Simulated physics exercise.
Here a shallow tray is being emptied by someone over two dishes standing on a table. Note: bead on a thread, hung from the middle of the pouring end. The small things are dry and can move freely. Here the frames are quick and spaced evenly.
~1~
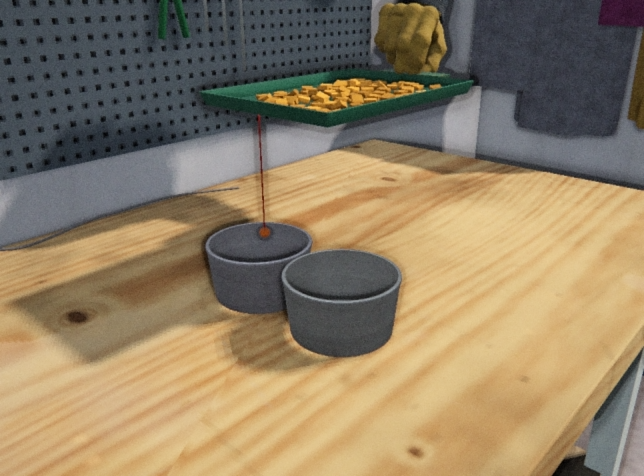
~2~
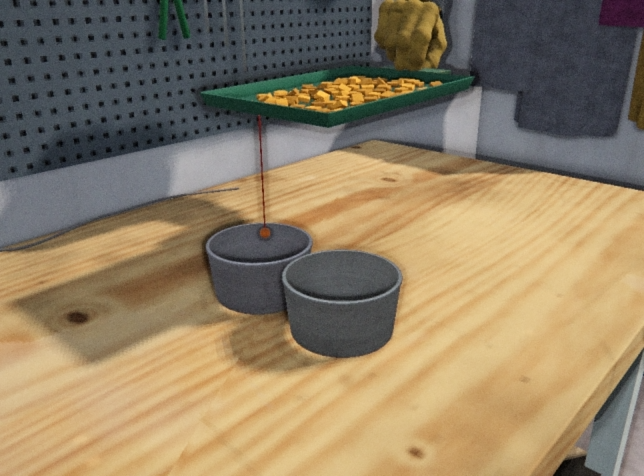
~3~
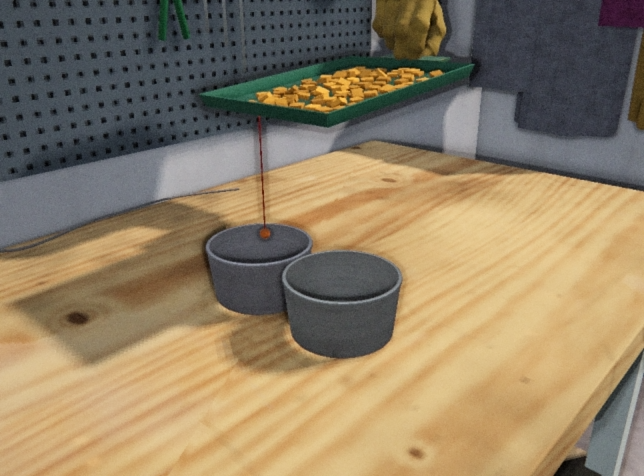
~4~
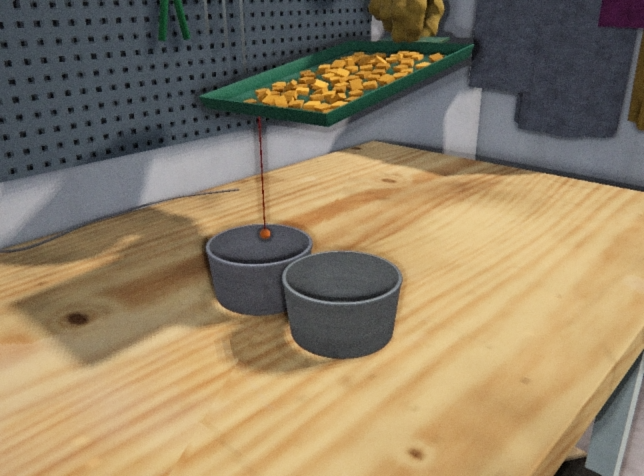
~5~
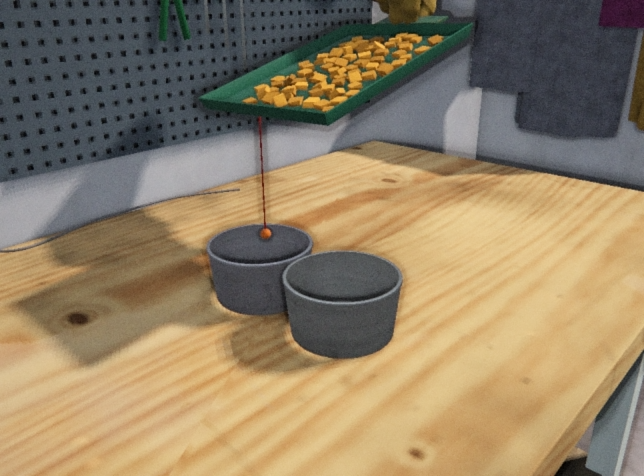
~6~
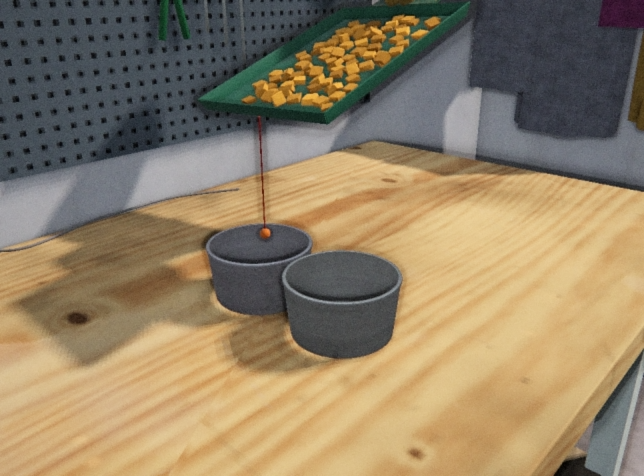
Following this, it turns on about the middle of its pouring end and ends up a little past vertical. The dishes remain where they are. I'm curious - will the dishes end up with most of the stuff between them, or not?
No, less than half of it.
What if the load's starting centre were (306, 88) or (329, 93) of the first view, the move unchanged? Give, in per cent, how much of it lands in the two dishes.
Close to 30 per cent, followed by close to 30 per cent.
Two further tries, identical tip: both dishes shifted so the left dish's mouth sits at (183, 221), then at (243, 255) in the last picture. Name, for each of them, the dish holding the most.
In the first try it's the one on the right, and in the second it's the one on the left.
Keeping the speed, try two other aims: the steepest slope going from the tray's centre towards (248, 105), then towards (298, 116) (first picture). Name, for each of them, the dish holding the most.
First the dish on the left, then the right dish.
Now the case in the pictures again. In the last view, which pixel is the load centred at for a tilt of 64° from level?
Mark it at roughly (258, 91) in the final frame.
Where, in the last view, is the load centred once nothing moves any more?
Somewhere around (220, 305) in the last picture.
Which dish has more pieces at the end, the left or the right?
The winner is the dish on the left.
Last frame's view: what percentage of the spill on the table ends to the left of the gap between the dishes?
About 100 percent of the spill.
Just after the last frame, tray tipped steeply; almost all on the tray; just a few in the air.
A moment on, tray tipped past a quarter turn; about a tenth on the tray; just a few in the right dish; roughly a quarter in the left dish; roughly a third outside both; roughly a quarter in the air.
Further on, tray tipped past a quarter turn; just a few in the right dish; roughly a third in the left dish; roughly two thirds outside both.
When it is over, tray tipped past a quarter turn; just a few in the right dish; roughly a third in the left dish; roughly two thirds outside both.
